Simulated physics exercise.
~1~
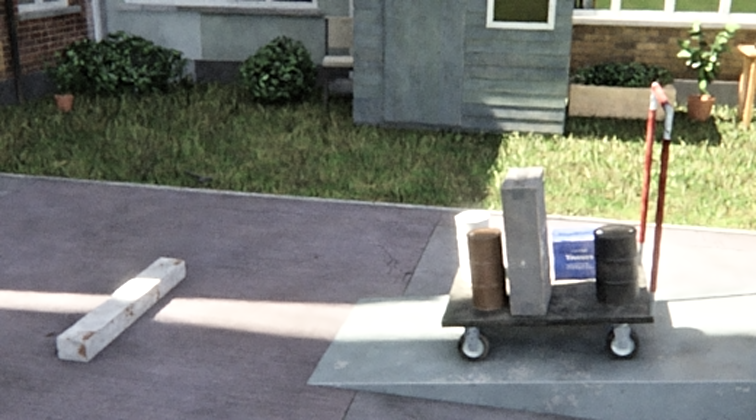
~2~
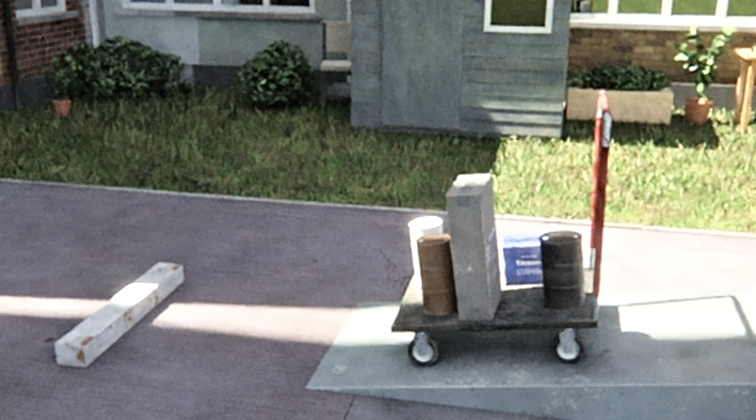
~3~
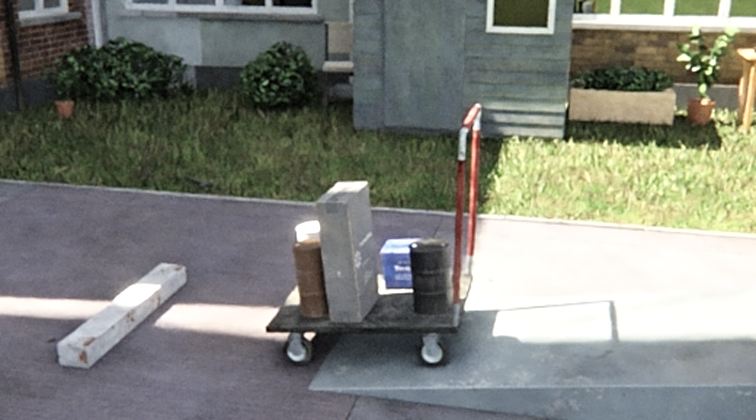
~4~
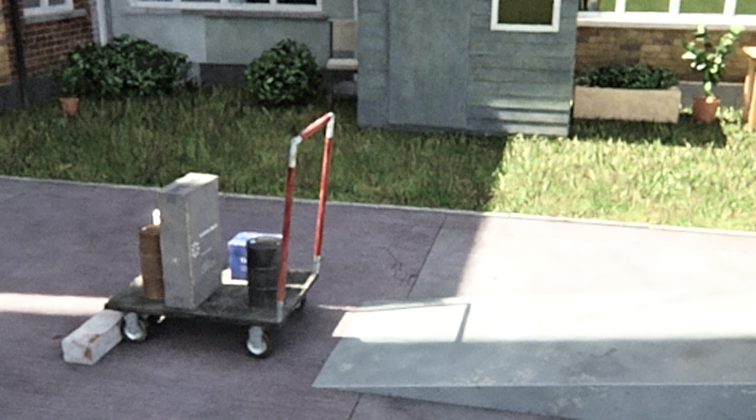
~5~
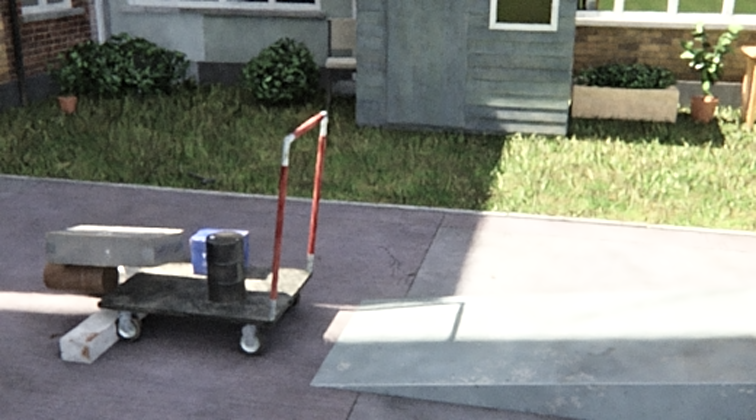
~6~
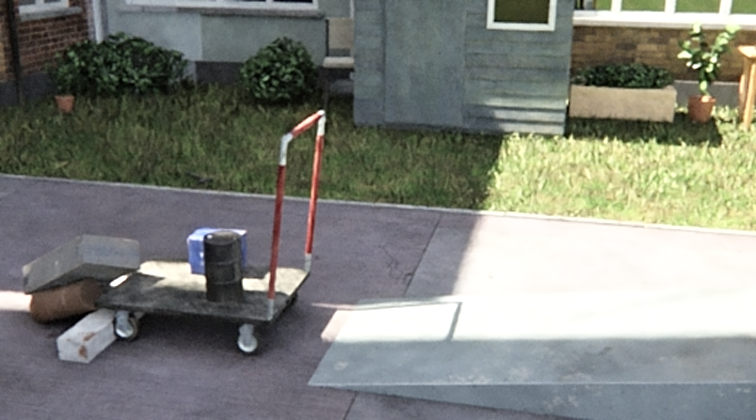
A loaded trolley rolled left down a low ramp and across the paving until it stopped at a pale kerb, where the white and brown canisters and tall grey box pitched off the front, leaving the blue parcel and black canister aboard.
